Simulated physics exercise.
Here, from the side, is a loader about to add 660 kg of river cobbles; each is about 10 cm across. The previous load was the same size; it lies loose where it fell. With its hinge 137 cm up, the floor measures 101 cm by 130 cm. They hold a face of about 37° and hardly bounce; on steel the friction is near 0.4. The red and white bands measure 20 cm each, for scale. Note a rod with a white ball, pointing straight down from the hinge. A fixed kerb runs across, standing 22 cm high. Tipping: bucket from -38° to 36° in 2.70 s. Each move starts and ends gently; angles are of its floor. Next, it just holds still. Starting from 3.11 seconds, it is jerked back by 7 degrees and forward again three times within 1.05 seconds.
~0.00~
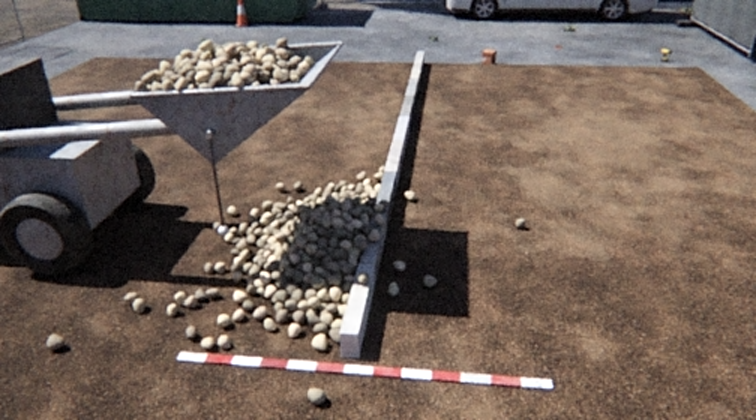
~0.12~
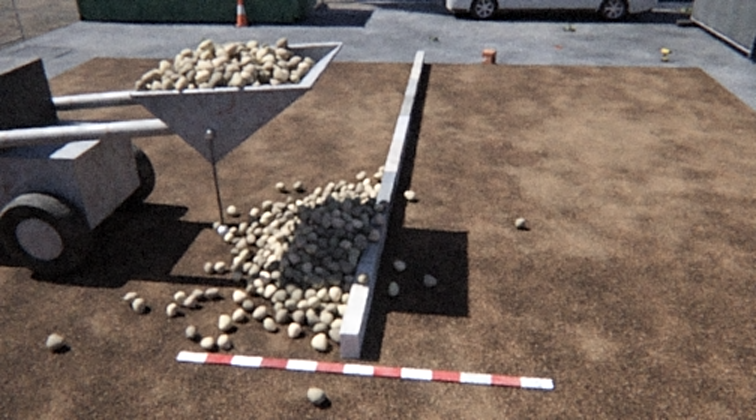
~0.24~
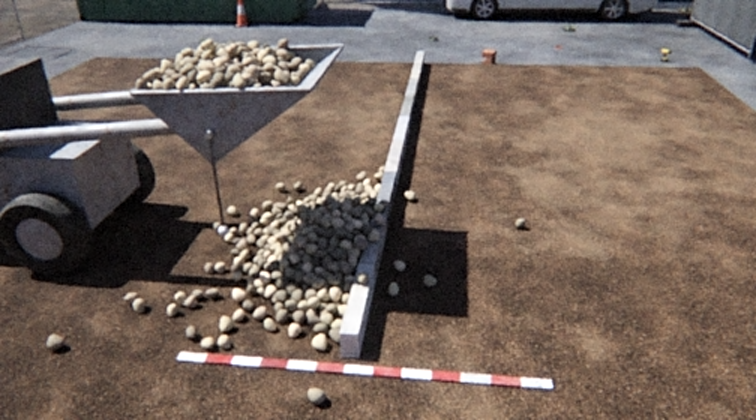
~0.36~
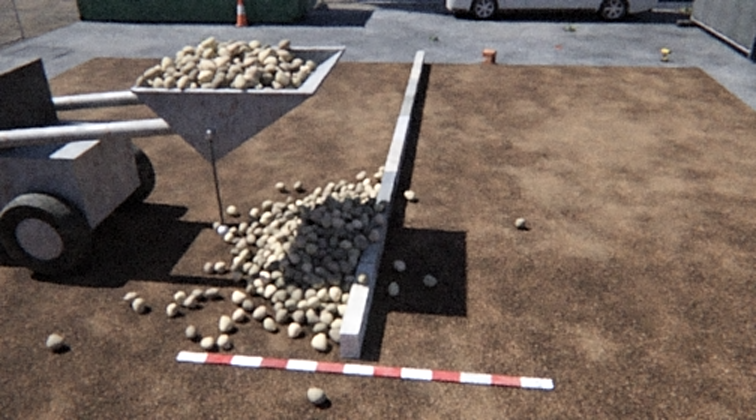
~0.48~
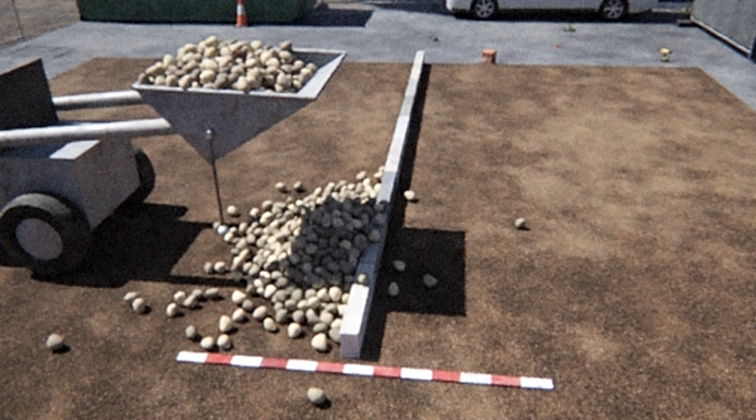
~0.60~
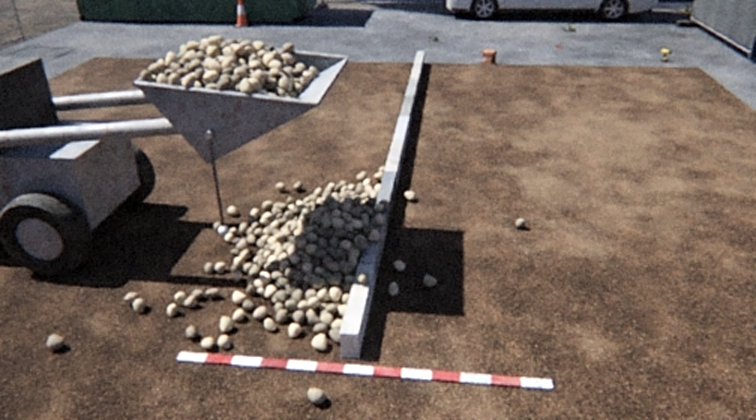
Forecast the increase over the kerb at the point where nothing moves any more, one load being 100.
I would say 50 per cent.
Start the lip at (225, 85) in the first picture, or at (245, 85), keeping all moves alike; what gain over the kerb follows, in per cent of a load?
Close to 0 per cent, followed by close to 5 per cent.
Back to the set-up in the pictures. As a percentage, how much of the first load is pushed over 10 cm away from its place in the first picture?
Roughly 5 % of them.
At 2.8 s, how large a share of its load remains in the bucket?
Held: Around 15 % of the load.
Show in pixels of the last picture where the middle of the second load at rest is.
Roughly at (379, 236) in the last picture.
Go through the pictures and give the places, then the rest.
The first frame shows lip at (310, 86), floor tilted -38°, highest stones at (233, 51). The earlier load is highest near (328, 225), 33 cm above ground level, 100 % on this side of the kerb, 1 % over the kerb.
In the second frame, the bucket is at -38°, its lip at (310, 87); the top of the load is at (233, 51); the stones move at 0.0 m/s on average.
In the third frame, the bucket is at -36°, its lip at (312, 90); the top of the load is at (224, 50); the stones move at 0.1 m/s on average.
The fourth frame shows lip at (313, 93), floor tilted -34°, highest stones at (225, 50); the stones move at 0.1 m/s on average.
The fifth frame shows lip at (316, 98), floor tilted -32°, highest stones at (224, 49); the stones move at 0.1 m/s on average.
The sixth frame shows lip at (318, 104), floor tilted -29°, highest stones at (221, 48); the stones move at 0.1 m/s on average.
After 2.0 s the floor is at 25°; in per cent of one load, 87 in the bucket, 112 on this side of the kerb, 1 over the kerb; the foremost stones are at (414, 238).
After 2.8 s the floor is at 36°; in per cent of one load, 15 in the bucket, 156 on this side of the kerb, 29 over the kerb; the foremost stones are at (495, 253).
After 4.6 s the floor is at 36°; in per cent of one load, 0 in the bucket, 149 on this side of the kerb, 51 over the kerb; the foremost stones are at (554, 244).
After 7.4 s the floor is at 36°; in per cent of one load, 0 in the bucket, 149 on this side of the kerb, 51 over the kerb; the foremost stones are at (554, 244). Net gain over the kerb, 50.
